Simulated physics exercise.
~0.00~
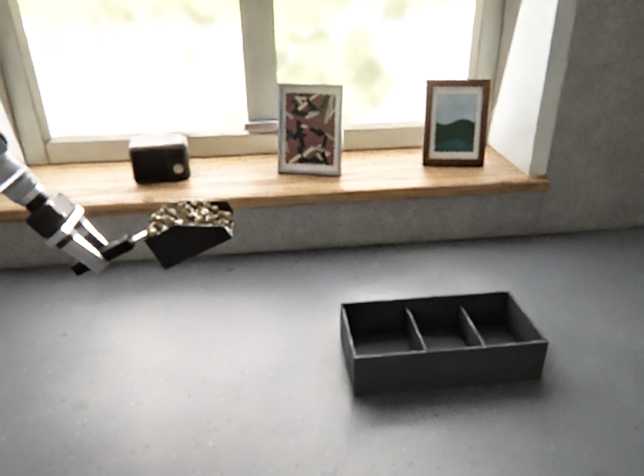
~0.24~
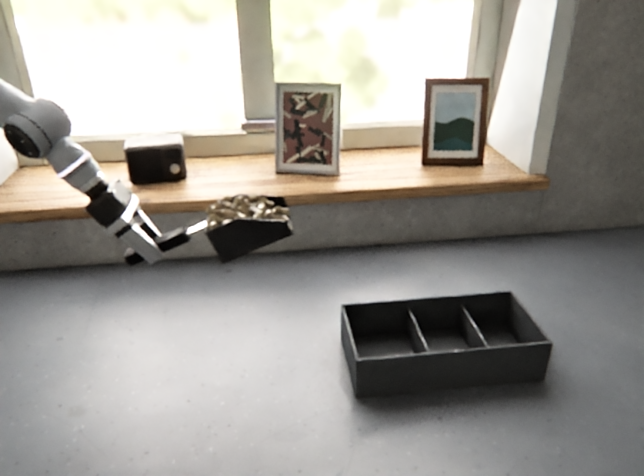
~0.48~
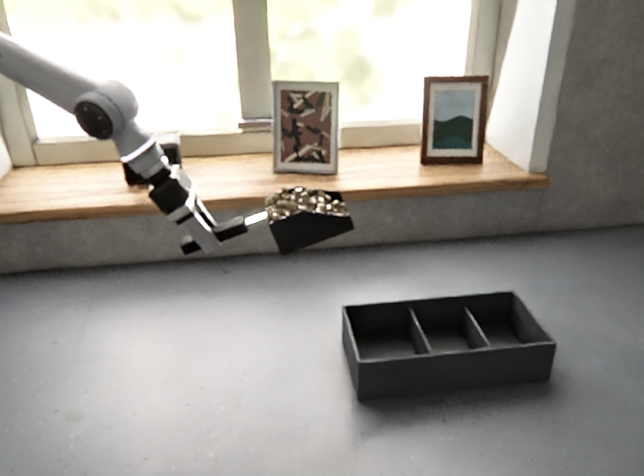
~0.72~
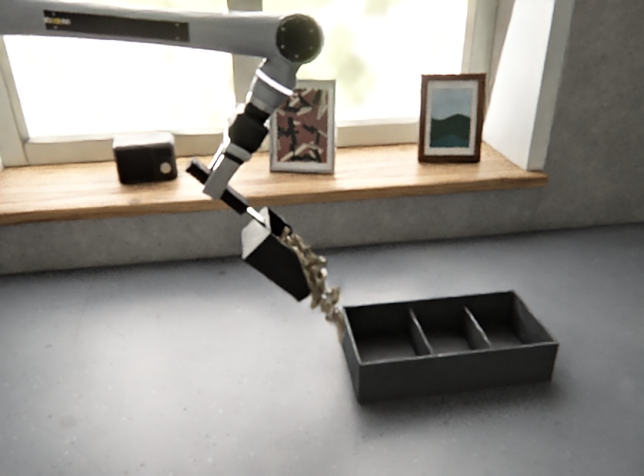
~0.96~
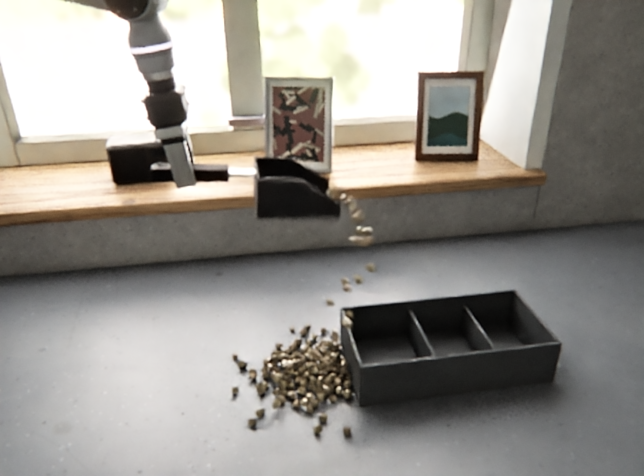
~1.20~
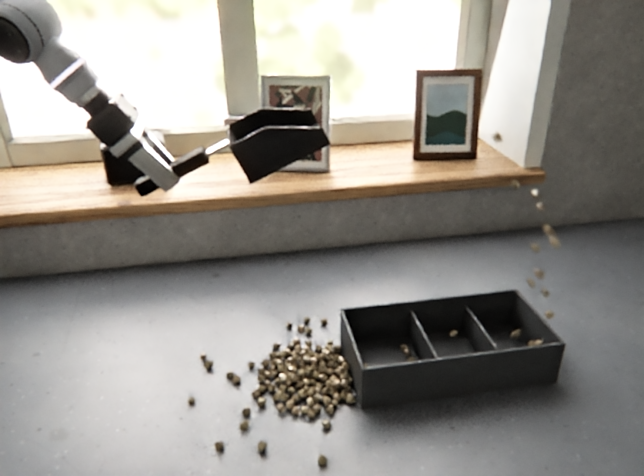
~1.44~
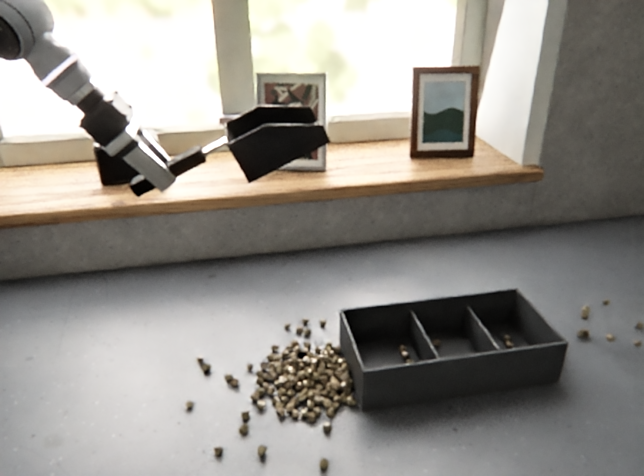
Small pebbles spilling from a black scoop as a robot arm tips it, most piling up left of a divided tray.
